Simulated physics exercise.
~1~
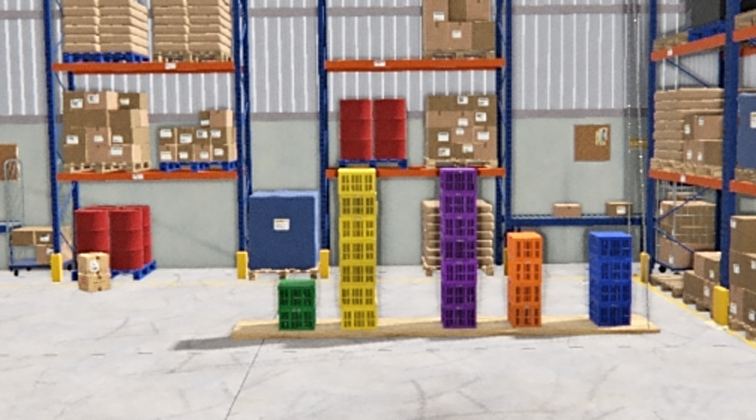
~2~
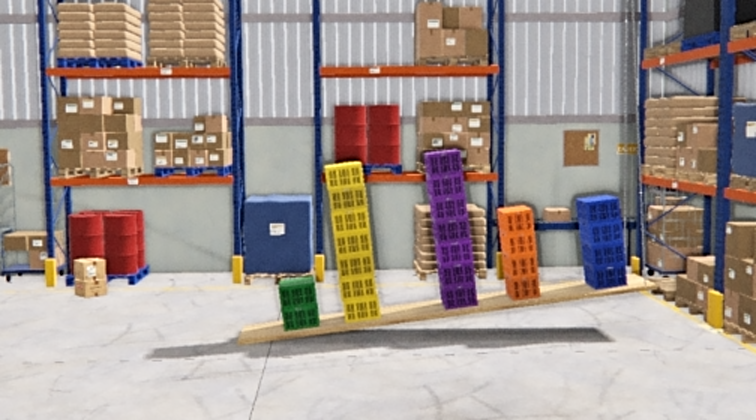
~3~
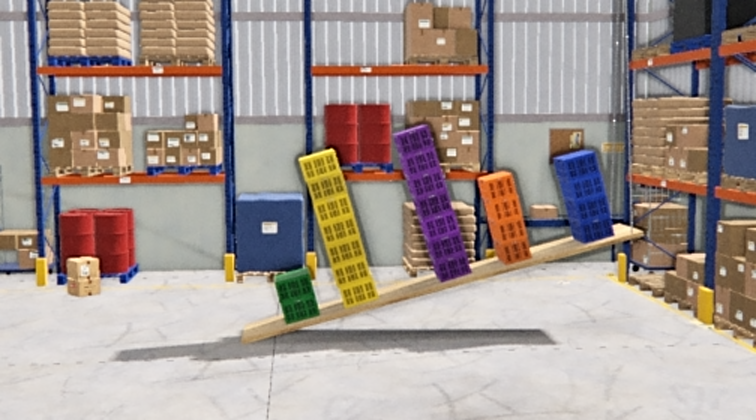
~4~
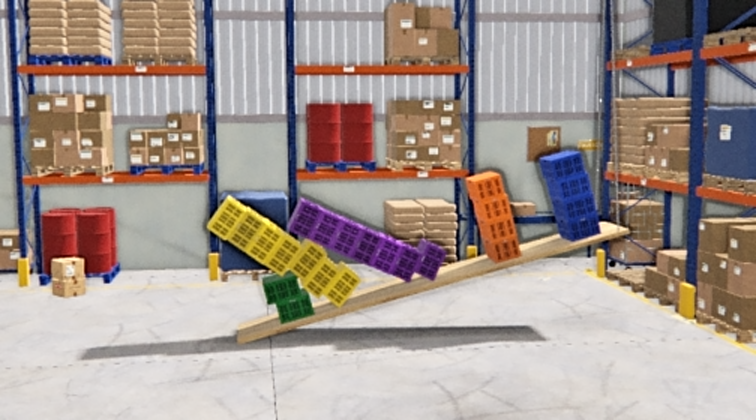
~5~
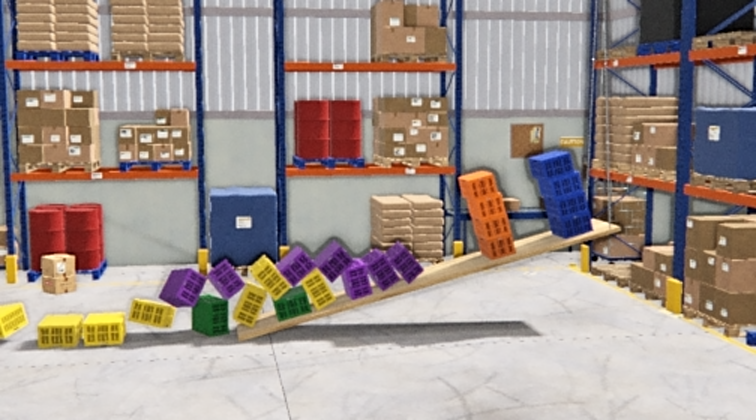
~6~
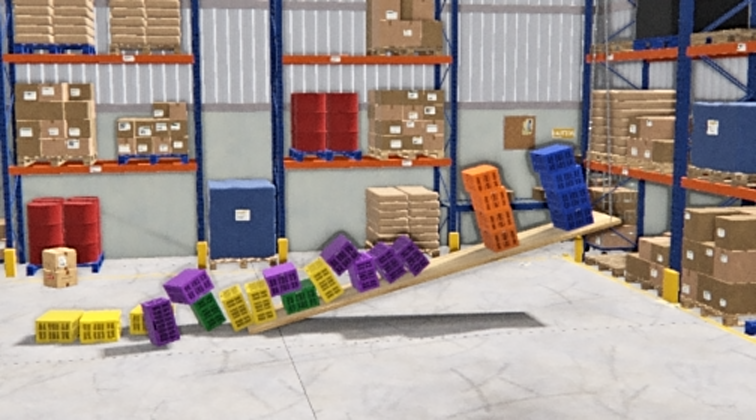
Tilting plank spilling yellow, purple and green crate stacks down to the left in a warehouse, orange and blue stacks staying upright.
